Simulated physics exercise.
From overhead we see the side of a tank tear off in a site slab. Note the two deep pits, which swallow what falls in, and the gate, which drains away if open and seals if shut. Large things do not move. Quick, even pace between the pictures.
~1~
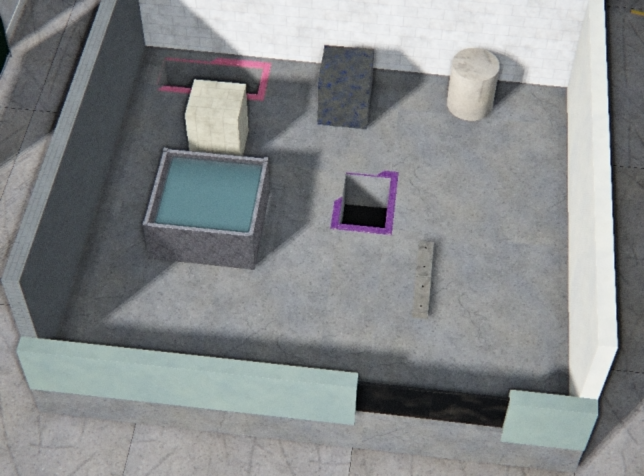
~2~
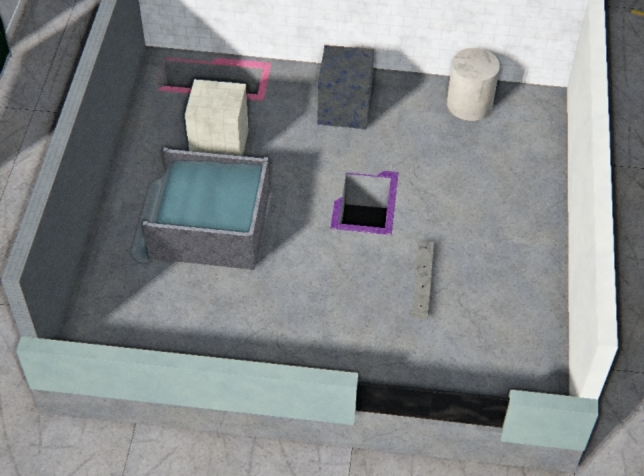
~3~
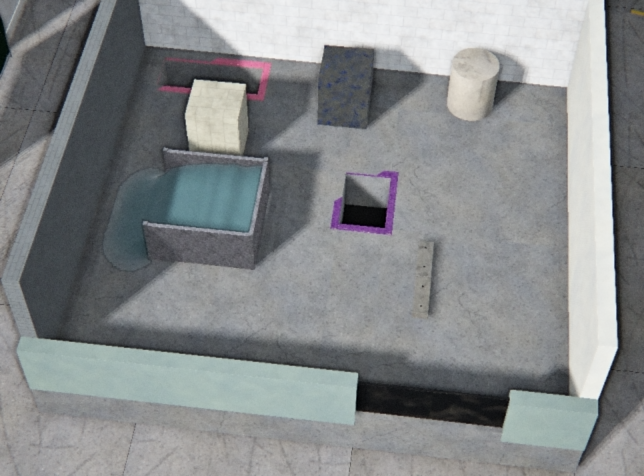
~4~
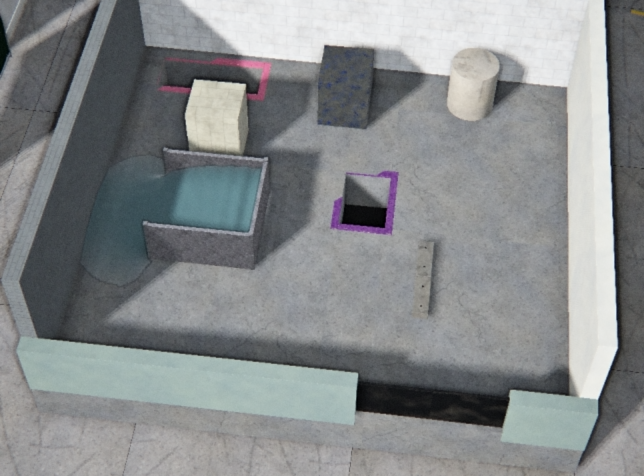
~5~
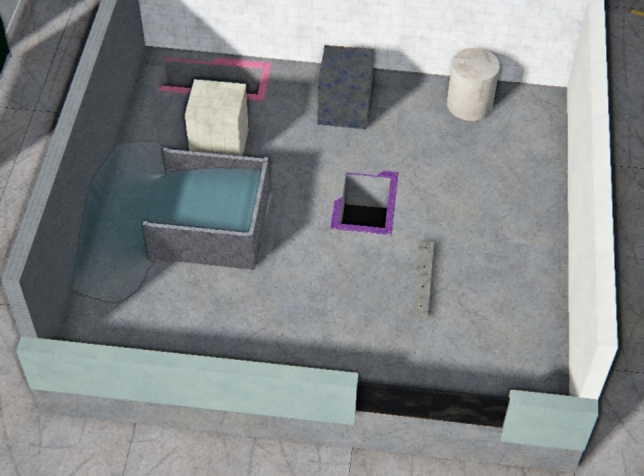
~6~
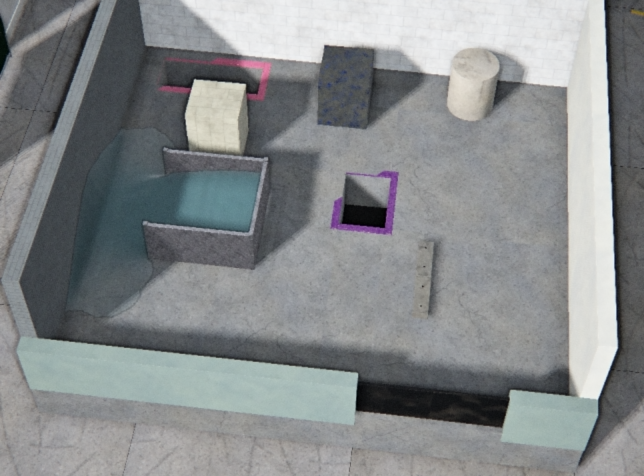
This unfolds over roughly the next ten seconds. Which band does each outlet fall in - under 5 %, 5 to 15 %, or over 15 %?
Bands: The gate is in the under 5 % band; the pink pit is in the over 15 % band; the purple pit is in the under 5 % band.
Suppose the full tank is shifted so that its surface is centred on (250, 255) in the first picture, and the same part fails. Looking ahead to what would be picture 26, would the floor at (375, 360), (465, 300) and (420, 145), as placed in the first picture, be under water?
One after the other: Awash, not flooded, free of water.
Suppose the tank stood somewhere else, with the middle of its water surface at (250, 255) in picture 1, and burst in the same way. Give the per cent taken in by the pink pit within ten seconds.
Share in the pink pit - 25 %.
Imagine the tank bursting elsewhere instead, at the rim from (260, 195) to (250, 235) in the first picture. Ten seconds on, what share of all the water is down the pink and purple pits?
Pink about 0 %, purple about 15 %.
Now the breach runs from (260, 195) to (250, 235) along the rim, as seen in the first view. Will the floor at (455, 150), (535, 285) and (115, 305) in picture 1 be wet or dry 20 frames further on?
So the first one is left untouched, the next drenched, and the last left untouched.
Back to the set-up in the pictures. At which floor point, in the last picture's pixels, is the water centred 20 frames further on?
Roughly (177, 255) in the last picture.
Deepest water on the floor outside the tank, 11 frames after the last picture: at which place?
About at (52, 355).
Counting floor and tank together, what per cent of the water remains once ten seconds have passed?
I'd say roughly 64 percent.
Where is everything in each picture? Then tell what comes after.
The first frame shows still water in the tank at (207, 195).
In the second frame, water pours out at (162, 211) and has run to (146, 261).
In the third frame, water pours out at (162, 212) and has run to (115, 261).
In the fourth frame, the front is at (81, 257), out from the gap at (162, 213).
In the fifth frame, the front is at (73, 285), out from the gap at (162, 213).
In the sixth frame, water pours out at (162, 213) and has run to (66, 308).
A moment on, water covers 15 % of the floor; the gate 0 %, the pink pit 0 %, the purple pit 0 %.
Next, water covers 20 % of the floor; the gate 0 %, the pink pit 6 %, the purple pit 0 %.
Then, water covers 35 % of the floor; the gate 0 %, the pink pit 19 %, the purple pit 0 %.
Later, water covers 50 % of the floor; the gate 0 %, the pink pit 29 %, the purple pit 0 %.
In the end, water covers 65 % of the floor; the gate 0 %, the pink pit 34 %, the purple pit 2 %.
